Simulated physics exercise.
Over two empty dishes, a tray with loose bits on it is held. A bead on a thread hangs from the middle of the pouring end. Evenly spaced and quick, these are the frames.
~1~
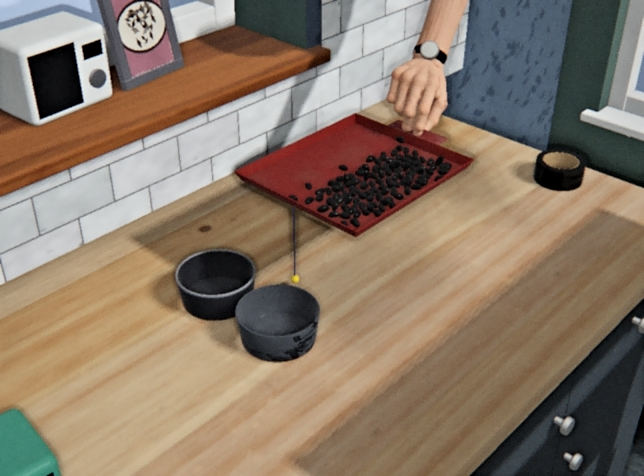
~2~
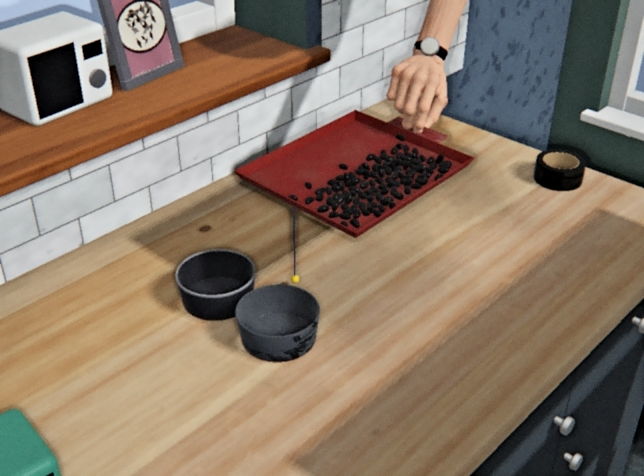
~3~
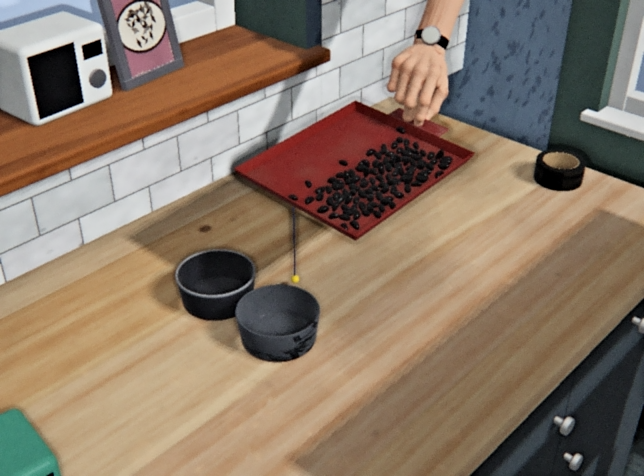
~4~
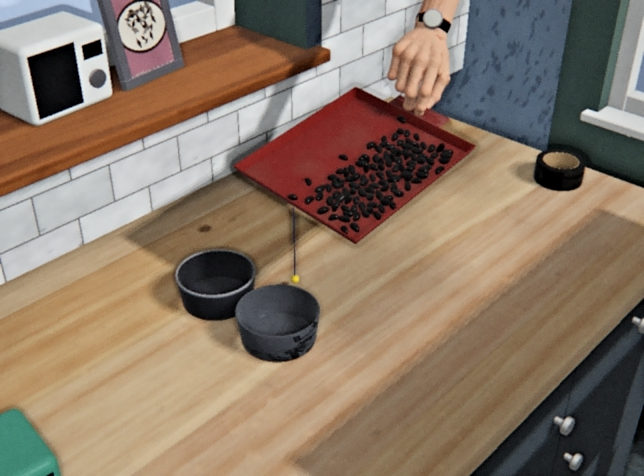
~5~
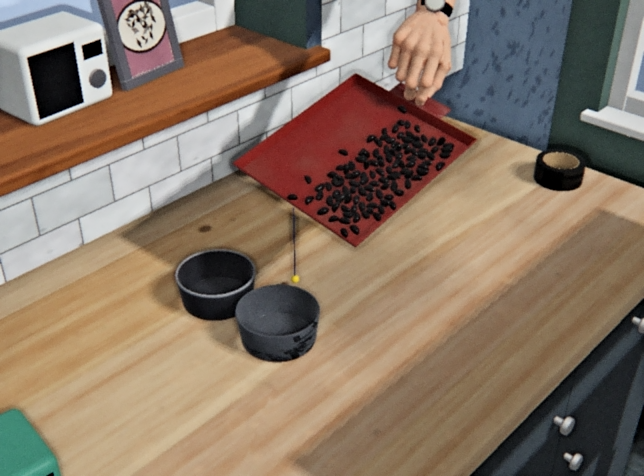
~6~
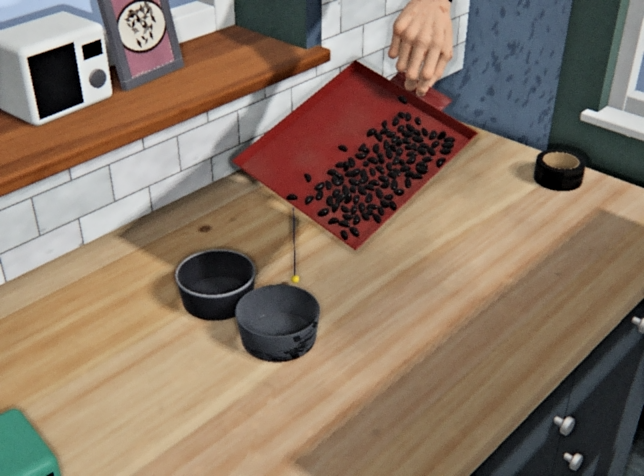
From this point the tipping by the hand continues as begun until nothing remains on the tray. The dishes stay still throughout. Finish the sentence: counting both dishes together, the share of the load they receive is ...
The share is smaller than half.
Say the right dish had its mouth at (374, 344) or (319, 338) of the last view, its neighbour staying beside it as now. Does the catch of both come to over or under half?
First more than half, then the smaller part.
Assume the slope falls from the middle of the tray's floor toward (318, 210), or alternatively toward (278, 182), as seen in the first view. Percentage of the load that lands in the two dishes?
The share is 40 per cent in the first and 70 per cent in the second.
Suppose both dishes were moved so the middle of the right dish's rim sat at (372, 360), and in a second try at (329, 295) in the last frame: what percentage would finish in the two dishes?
30 and 40 %.
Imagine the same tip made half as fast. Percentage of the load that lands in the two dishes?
It would be around 0 percent.
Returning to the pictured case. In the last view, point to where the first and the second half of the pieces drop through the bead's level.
First part (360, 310), rest (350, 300).
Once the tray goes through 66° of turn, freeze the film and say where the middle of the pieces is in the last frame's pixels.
The middle of the load sits near (364, 214).
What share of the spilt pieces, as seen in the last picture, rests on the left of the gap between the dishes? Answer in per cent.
Around 0 percent of the pieces.
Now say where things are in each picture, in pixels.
Corners of the pouring end at (241, 171) and (356, 227), level; middle of the load at (380, 182), black beans; left dish at (187, 301); right dish at (248, 341); bead on its thread at (295, 279), in the first frame.
Corners of the pouring end at (241, 170) and (356, 228), level; middle of the load at (380, 181), in the second frame.
Corners of the pouring end at (241, 168) and (356, 231), tipped barely, lowest at the right corner; middle of the load at (380, 178), in the third frame.
Corners of the pouring end at (240, 165) and (356, 236), tipped a little, lowest at the right corner; middle of the load at (381, 175), in the fourth frame.
Corners of the pouring end at (240, 163) and (355, 240), tipped clearly, lowest at the right corner; middle of the load at (381, 172), in the fifth frame.
Corners of the pouring end at (239, 160) and (355, 244), tipped clearly, lowest at the right corner; middle of the load at (381, 169); left dish at (187, 301); right dish at (248, 341), in the sixth frame.
Soon, tray tipped steeply; nearly all on the tray; a stray few outside both; a small part in the air.
A while on, tray tipped past a quarter turn; a small part in the right dish; most outside both; a stray few in the air.
Towards the end, tray tipped past a quarter turn; a small part in the right dish; nearly all outside both.
Finally, tray tipped past a quarter turn; a small part in the right dish; none in the left dish; nearly all outside both.
